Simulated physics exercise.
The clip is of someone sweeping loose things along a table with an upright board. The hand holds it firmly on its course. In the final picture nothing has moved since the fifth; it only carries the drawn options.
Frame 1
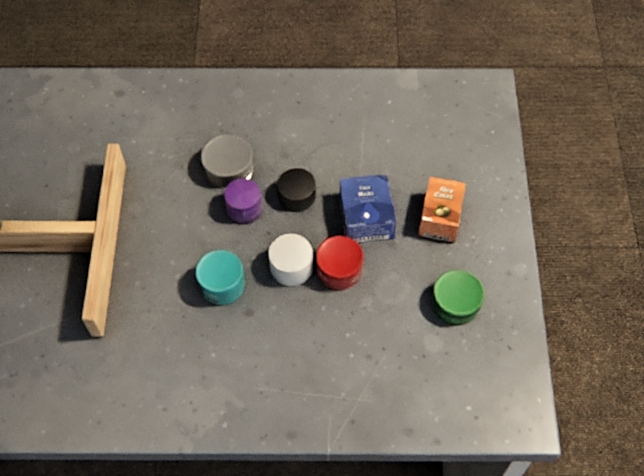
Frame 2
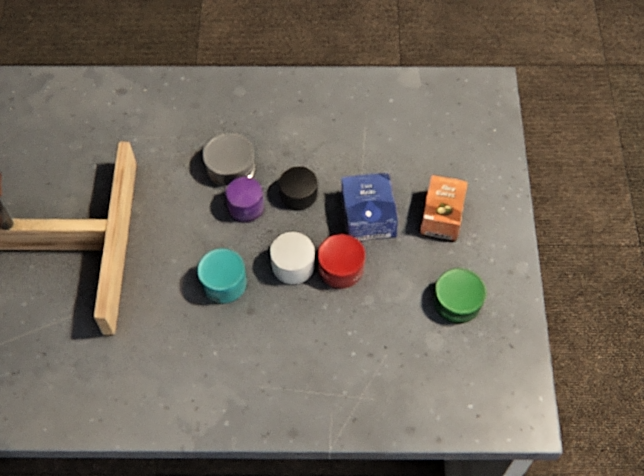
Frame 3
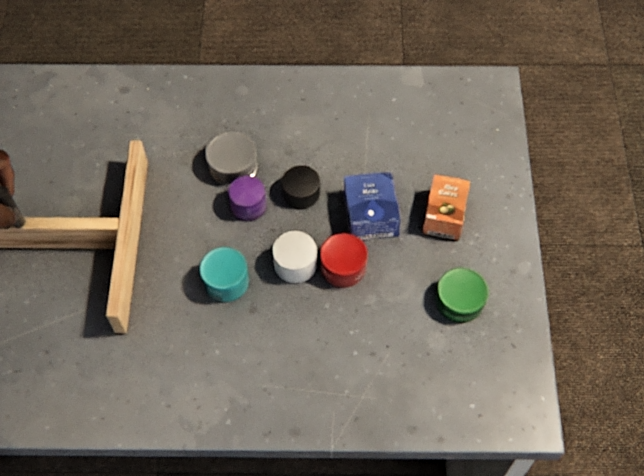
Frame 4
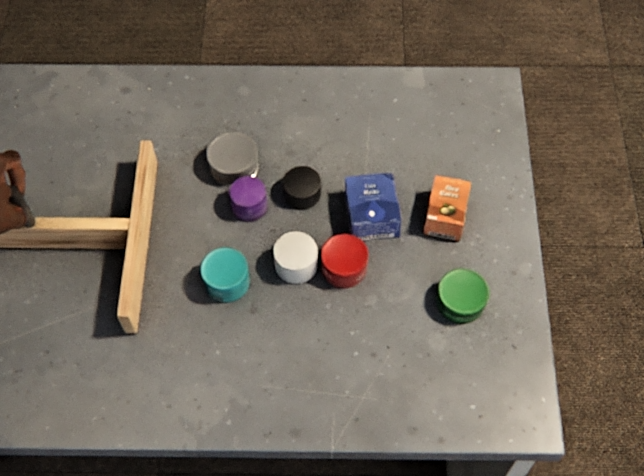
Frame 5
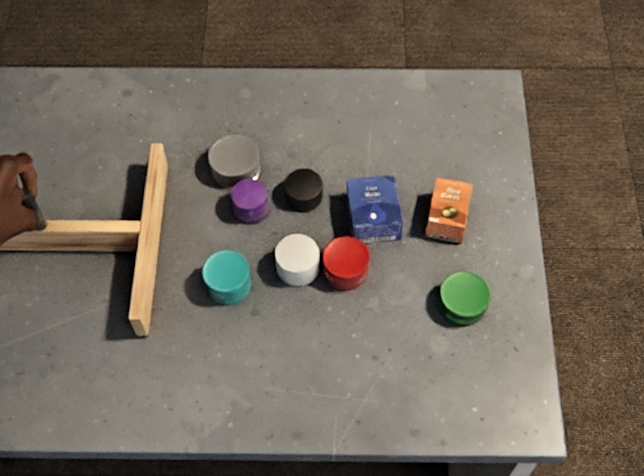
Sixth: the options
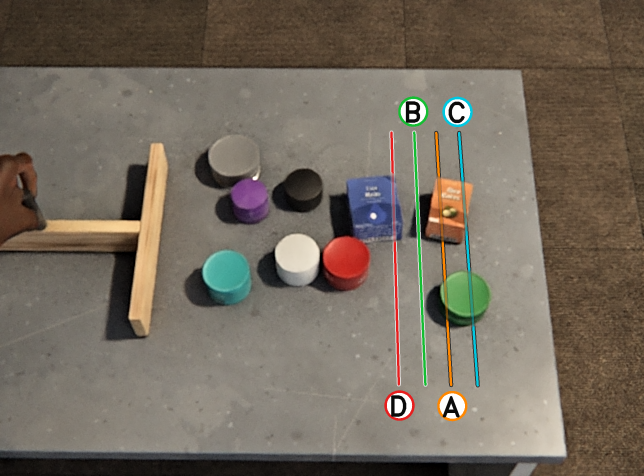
On a grey table, a hand slides an upright wooden board right toward scattered tubs and boxes.
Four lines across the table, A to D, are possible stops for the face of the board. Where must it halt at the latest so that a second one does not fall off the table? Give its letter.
No second one falls up to C.
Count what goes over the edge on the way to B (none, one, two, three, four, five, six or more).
By then, none.
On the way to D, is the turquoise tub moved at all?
Yes.
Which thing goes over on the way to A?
The orange packet.
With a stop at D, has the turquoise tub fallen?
No.
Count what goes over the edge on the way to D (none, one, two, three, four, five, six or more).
The count is none.
On the marked copy, A at (443, 249); B at (419, 249); C at (468, 249); D at (395, 249).
Following C. Soon after the start, board (261, 227); grey tin (298, 161); turquoise tub (290, 279).
Later, board (375, 228); orange packet (486, 208); green tub (473, 303).
In the end, board (467, 229); orange packet over the edge; blue box (530, 208); one fallen.
As for the rest, A is within the limit but short; B is within the limit but short; D is within the limit but short.
